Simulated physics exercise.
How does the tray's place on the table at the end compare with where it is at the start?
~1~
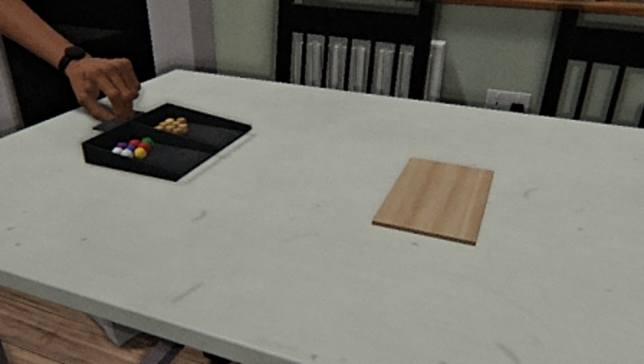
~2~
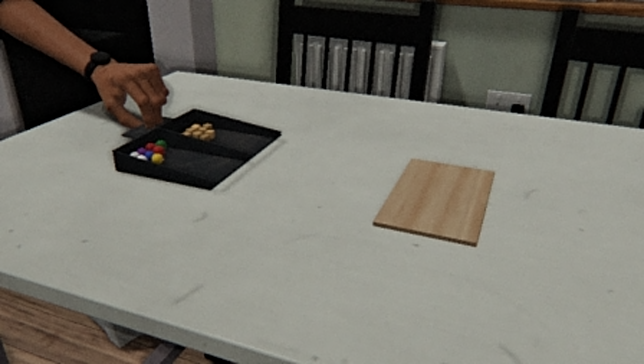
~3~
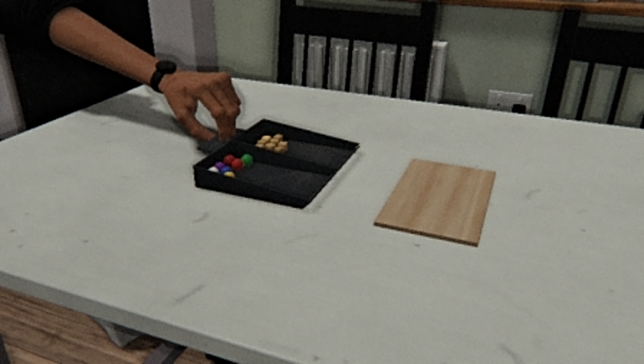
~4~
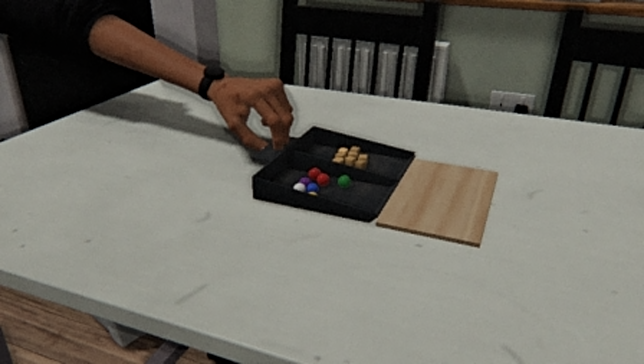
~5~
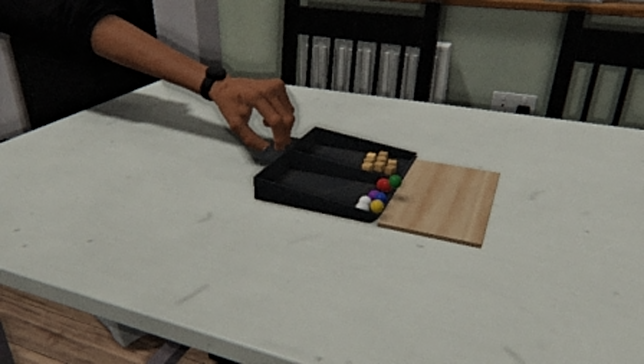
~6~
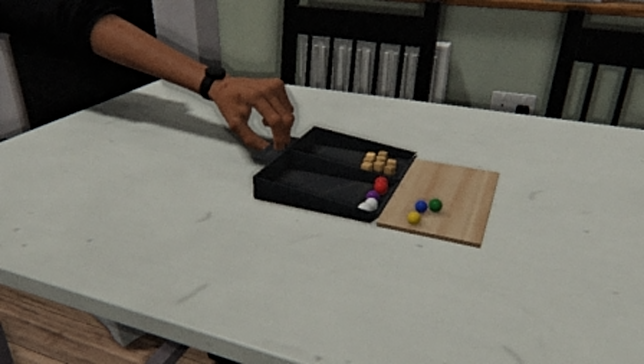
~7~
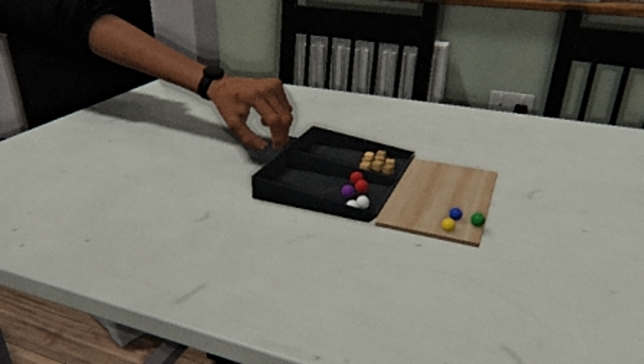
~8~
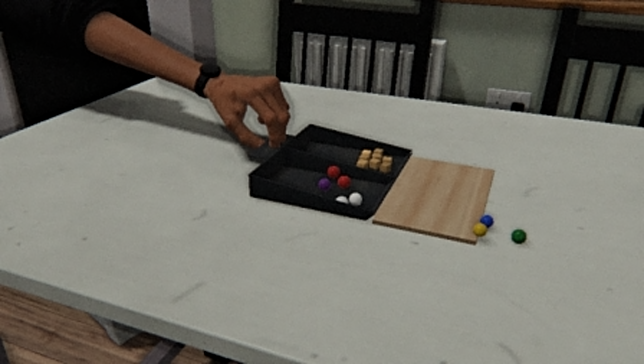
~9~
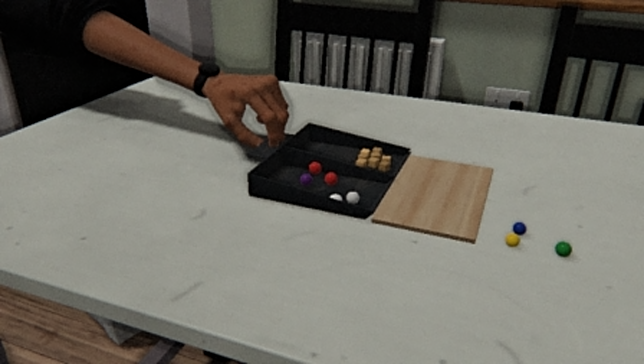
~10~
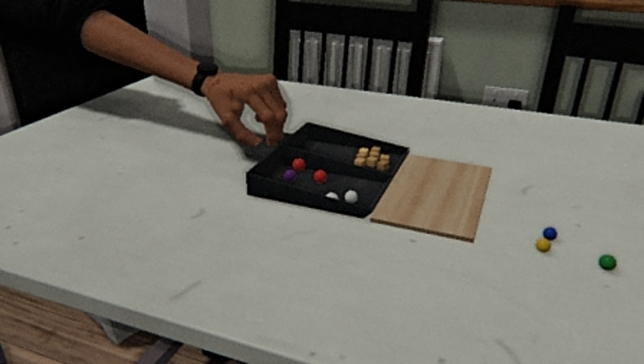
At the start the tray is on the left side of the table, with a wide gap between it and the wooden board. At the end it is farther right, near the middle of the view, up against the board's left edge.
